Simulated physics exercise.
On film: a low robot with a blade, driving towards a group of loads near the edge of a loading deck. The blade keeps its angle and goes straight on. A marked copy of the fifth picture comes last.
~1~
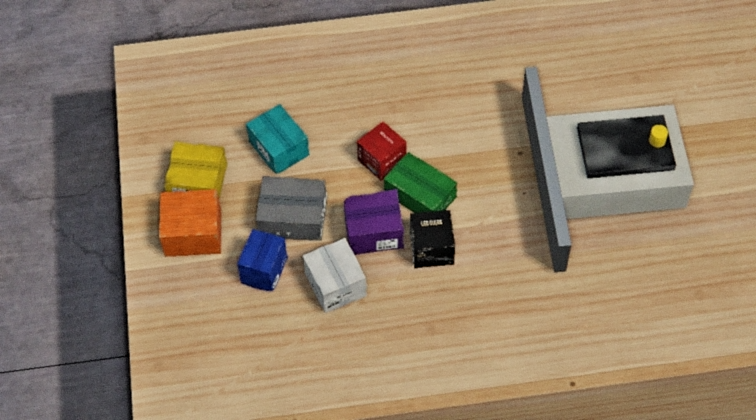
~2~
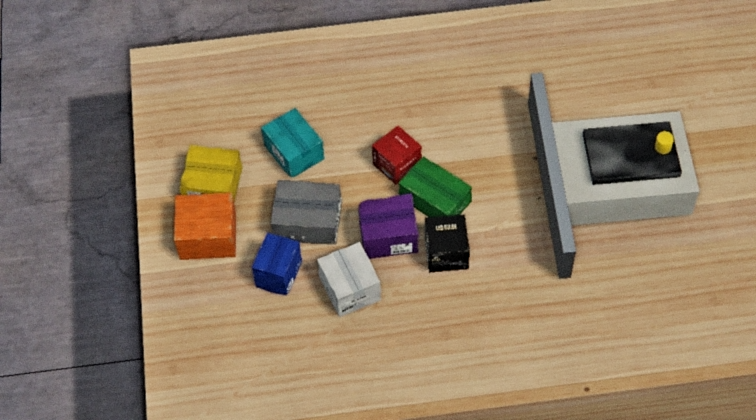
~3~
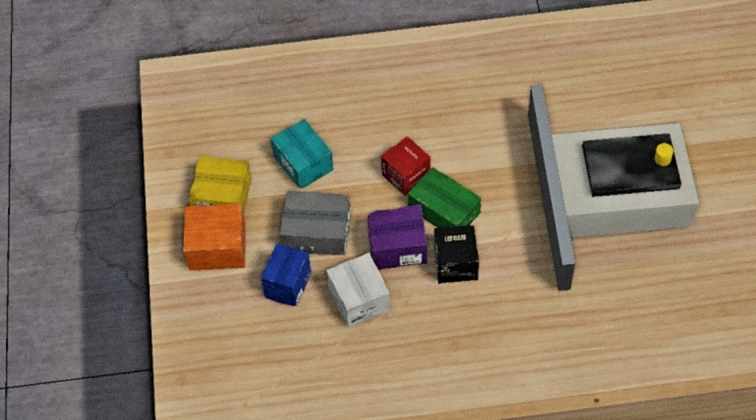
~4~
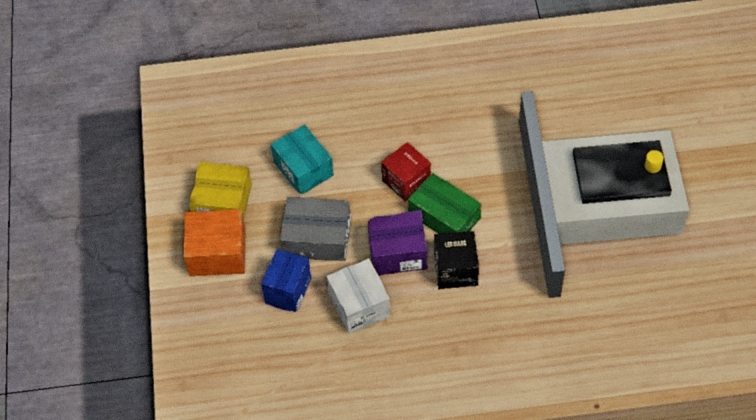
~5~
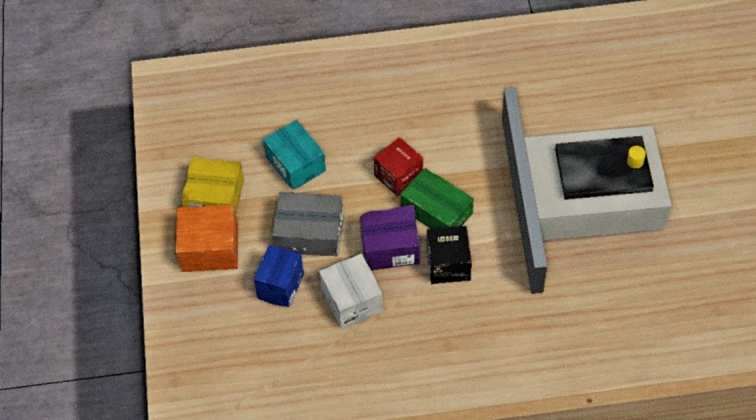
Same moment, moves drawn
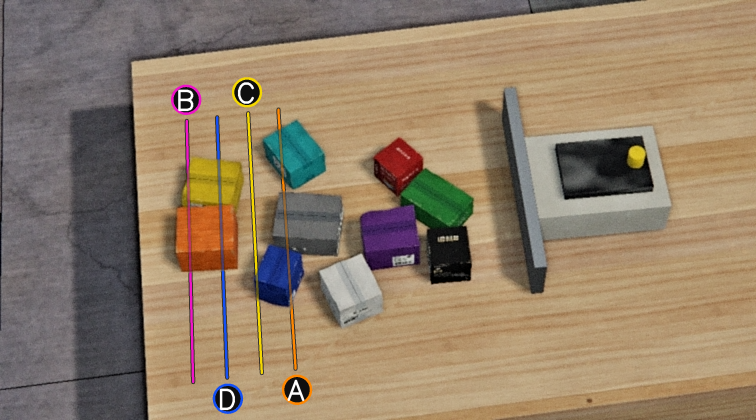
On a flat wooden surface, a low, pale machine with a wide grey blade moves slowly left towards a cluster of coloured boxes, slightly narrowing the gap, while the boxes stay still and the view shifts a little.
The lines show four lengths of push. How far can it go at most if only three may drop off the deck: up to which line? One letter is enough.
It can go as far as D.
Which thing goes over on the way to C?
The orange crate goes over.
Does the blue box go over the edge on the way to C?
No.
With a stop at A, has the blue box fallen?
No.
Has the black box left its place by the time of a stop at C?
By then, yes.
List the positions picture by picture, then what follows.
Grey parcel (292, 208); purple box (374, 223); turquoise parcel (278, 139), in the first frame.
Robot (625, 152); red box (397, 155), in the second frame.
Robot (624, 164); blue box (287, 276), in the third frame.
Robot (615, 171); orange crate (215, 242), in the fourth frame.
Robot (597, 167); green box (437, 204); grey parcel (308, 224); purple box (390, 238), in the fifth frame.
On the marked copy, A at (287, 232); B at (190, 244); C at (255, 236); D at (222, 240).
Following D. Soon after the start, robot (488, 181); white parcel (338, 294); grey parcel (283, 224).
Later, robot (378, 194); orange crate (175, 239); yellow box (180, 170).
In the end, robot (295, 205); orange crate over the edge; grey parcel over the edge; three fallen.
As for the rest, A is within the limit but short; B drops six; C is within the limit but short.
